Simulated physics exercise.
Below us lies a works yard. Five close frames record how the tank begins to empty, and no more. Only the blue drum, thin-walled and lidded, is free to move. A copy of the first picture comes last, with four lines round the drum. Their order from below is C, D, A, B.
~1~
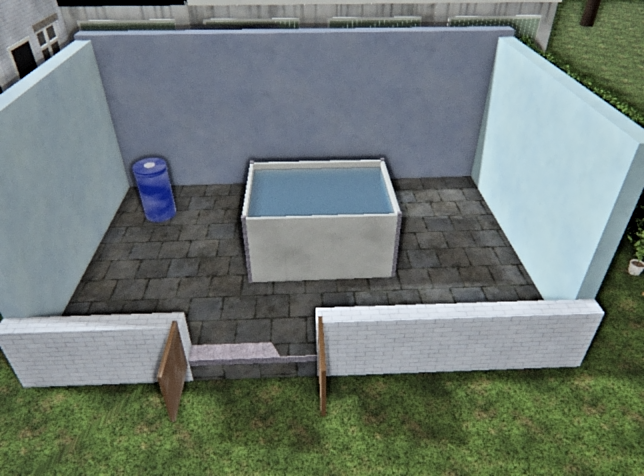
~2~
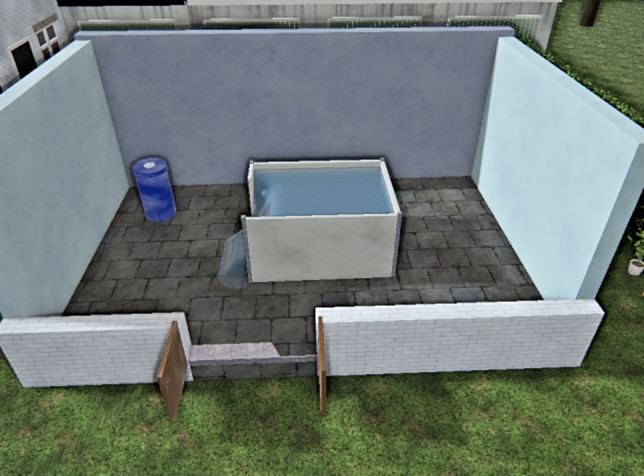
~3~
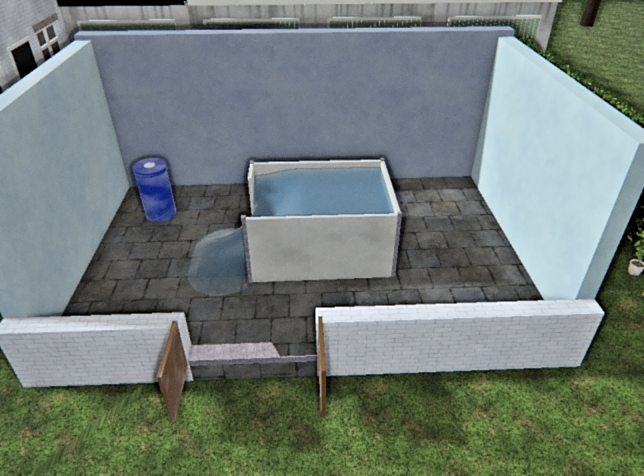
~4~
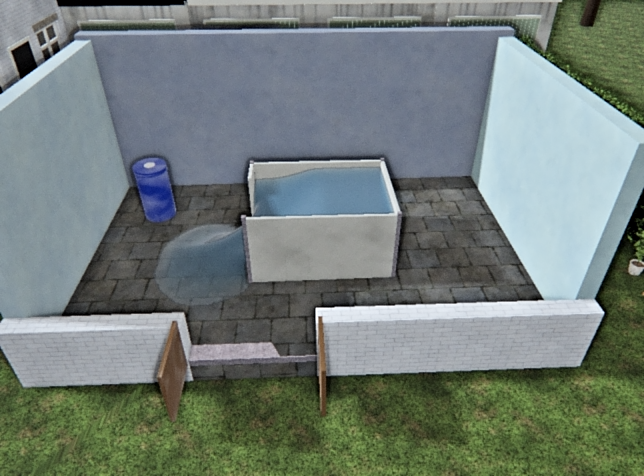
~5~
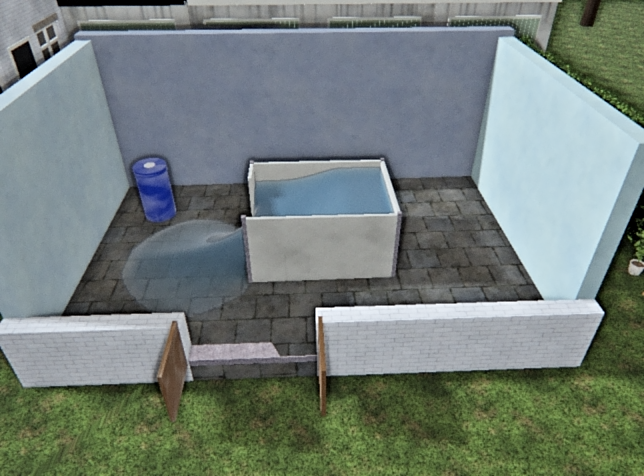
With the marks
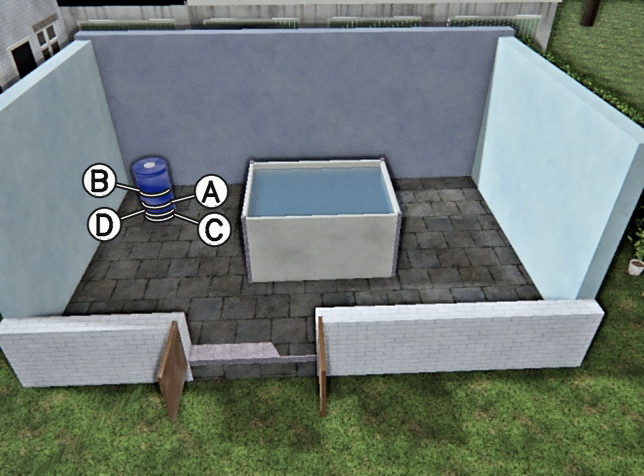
In a walled, paved yard with an open gate, water pours from the left side of a full white tank and spreads leftward across the ground in a widening sheet, while a blue drum stands still near the left wall.
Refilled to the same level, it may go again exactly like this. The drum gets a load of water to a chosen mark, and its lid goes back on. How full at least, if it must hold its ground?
Mark B.
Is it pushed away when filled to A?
Yes, that goes wrong.
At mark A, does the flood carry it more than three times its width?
No, it does not.
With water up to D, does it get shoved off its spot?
Yes, it does.
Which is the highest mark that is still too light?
The answer is A.
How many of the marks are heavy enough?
One.
In white, A at (154, 207); B at (151, 195); C at (157, 220); D at (156, 215); from the bottom up C, D, A, B.
Choosing A, it is pushed about its own width away.
Choosing B, it does not move.
Choosing C, it is pushed about 10 times its own width away.
Choosing D, it is pushed about 8 times its own width away.
